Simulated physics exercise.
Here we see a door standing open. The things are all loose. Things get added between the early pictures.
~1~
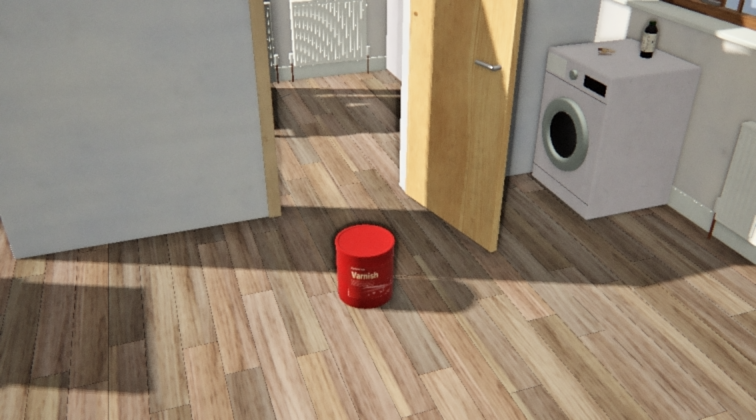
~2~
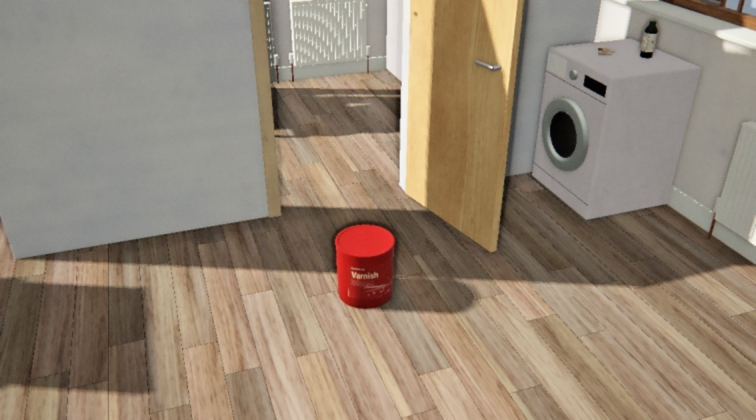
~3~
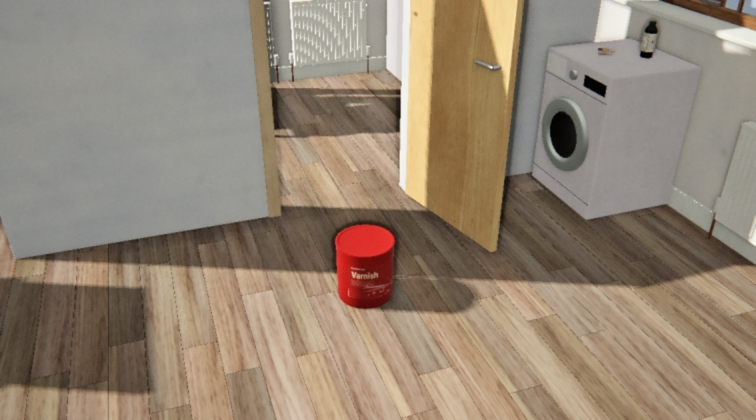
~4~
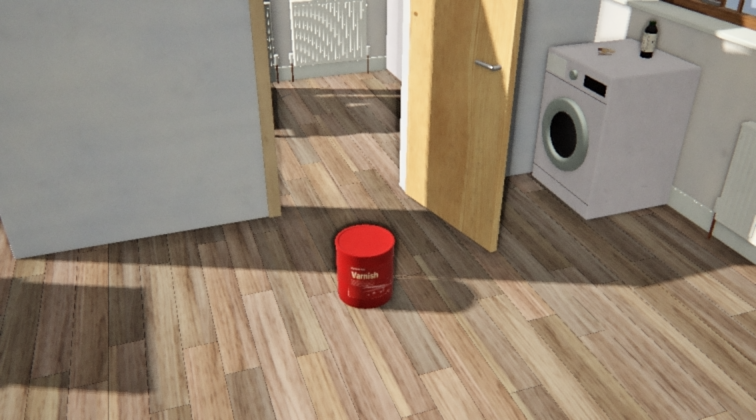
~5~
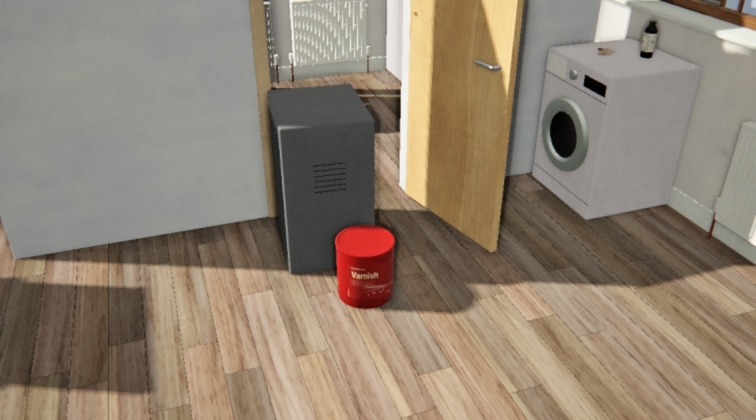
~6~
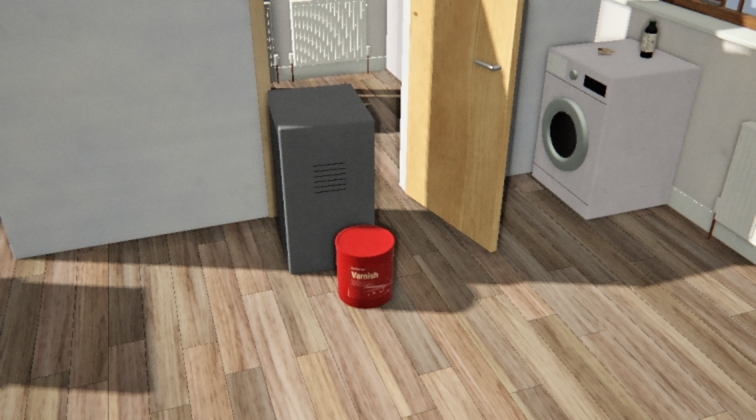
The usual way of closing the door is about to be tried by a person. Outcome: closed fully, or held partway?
Likely result: Gap remaining.
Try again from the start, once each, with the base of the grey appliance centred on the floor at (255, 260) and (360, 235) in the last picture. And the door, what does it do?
On the first try the door finishes its swing, and on the second it is obstructed.
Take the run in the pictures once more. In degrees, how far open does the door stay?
Roughly 55 degrees open.
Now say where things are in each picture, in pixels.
The first picture shows door wide open and still; red pail (365, 267).
The second picture shows door wide open and still; red pail (365, 267).
The third picture shows door wide open and still; red pail (365, 267).
The fourth picture shows door wide open and still; red pail (365, 267).
The fifth picture shows door wide open and still; red pail (365, 267).
The sixth picture shows door wide open and still; grey appliance (321, 178); red pail (365, 267).
Then, 0.50 s later than the last frame, door 83° open.
Then, 0.70 s later than the last frame, door 66° open.
When it is over, door 56° open; both as before. End places, in pixels of the last picture, grey appliance near (319, 177).
